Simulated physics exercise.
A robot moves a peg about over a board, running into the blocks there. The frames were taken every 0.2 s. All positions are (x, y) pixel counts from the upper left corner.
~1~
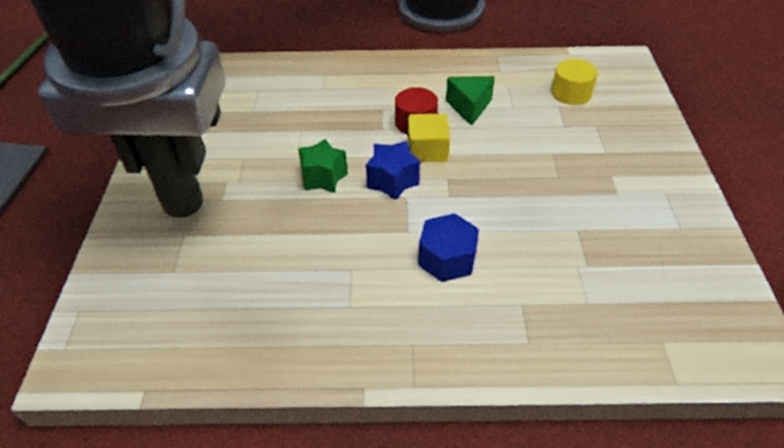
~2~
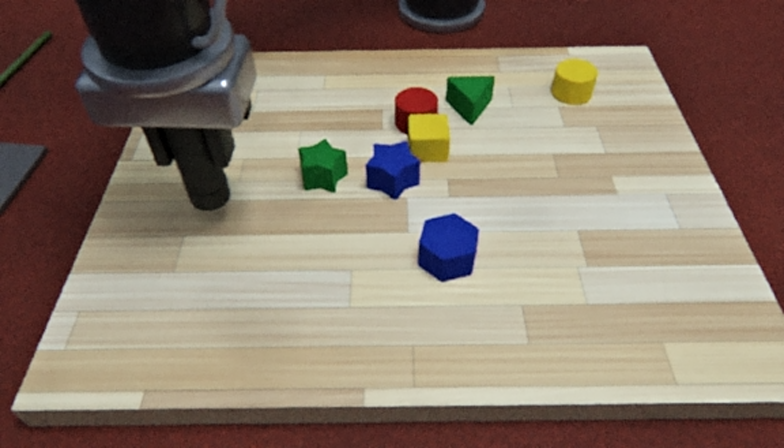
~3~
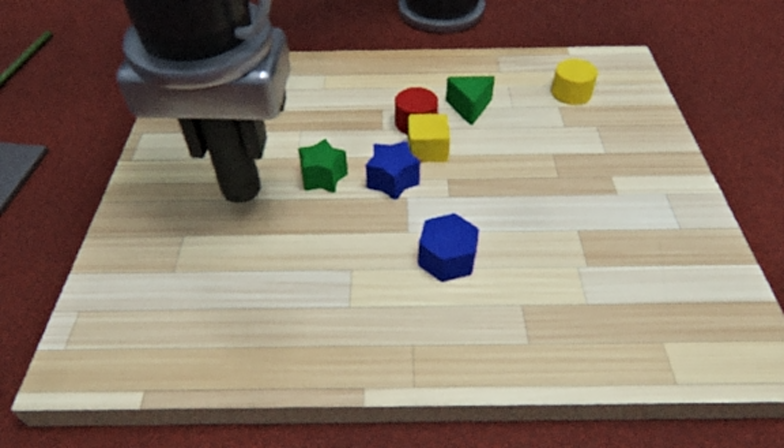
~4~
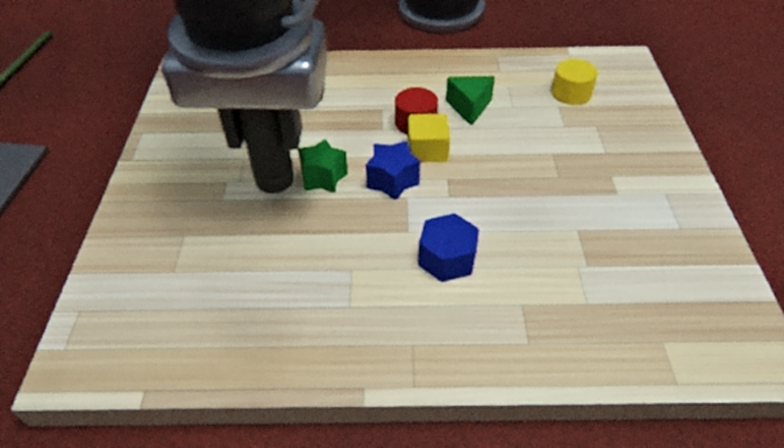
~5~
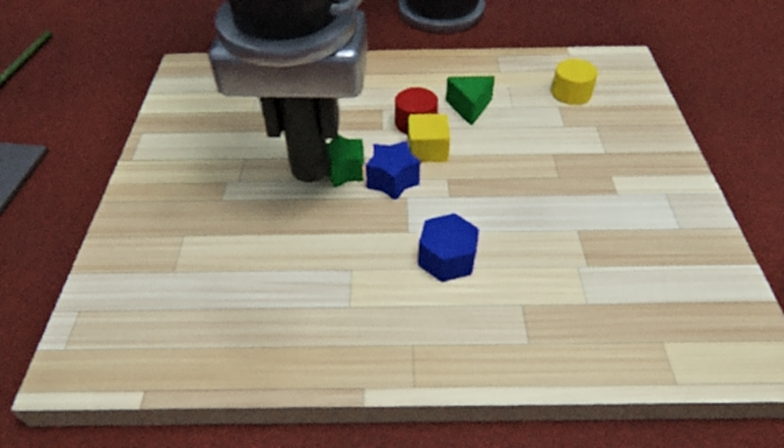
A robot arm holding a dark peg stands at the left of a pale striped wooden board on a red surface, seen from above at an angle by a still camera. A green star, blue star, yellow square, red disc and green triangle cluster near the upper middle, with a blue hexagon below and a yellow disc at upper right. The peg slides steadily right and nudges the green star toward the blue one.
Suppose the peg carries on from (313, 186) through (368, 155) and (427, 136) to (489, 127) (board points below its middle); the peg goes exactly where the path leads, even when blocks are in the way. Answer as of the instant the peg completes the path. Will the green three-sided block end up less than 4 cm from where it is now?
In short: No.
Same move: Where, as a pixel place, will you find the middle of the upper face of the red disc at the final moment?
At (453, 67).
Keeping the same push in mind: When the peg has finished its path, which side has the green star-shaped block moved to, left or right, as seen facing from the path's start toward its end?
Picture yourself facing from the start of the path to its end: The green star-shaped block moves off to your left.
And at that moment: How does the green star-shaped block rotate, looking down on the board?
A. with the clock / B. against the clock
My pick is B.
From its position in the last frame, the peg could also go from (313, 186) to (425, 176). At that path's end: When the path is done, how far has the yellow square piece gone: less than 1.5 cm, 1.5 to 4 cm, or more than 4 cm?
It gets moved 1.5 to 4 cm.
On the path given first. One third of the way, peg at (368, 140); green star-shaped block at (397, 119); red disc at (420, 97); yellow square piece at (437, 125).
Two thirds of the way, peg at (428, 121); green star-shaped block at (449, 96), turned 20° anticlockwise; red disc at (447, 73); yellow square piece at (474, 120), turned 35° clockwise; green three-sided block at (483, 78), turned 35° clockwise.
At the end, peg at (491, 112); green star-shaped block at (481, 84), turned 70° anticlockwise; red disc at (453, 67); yellow square piece at (506, 126), turned 75° clockwise; green three-sided block at (499, 62), turned 30° clockwise.
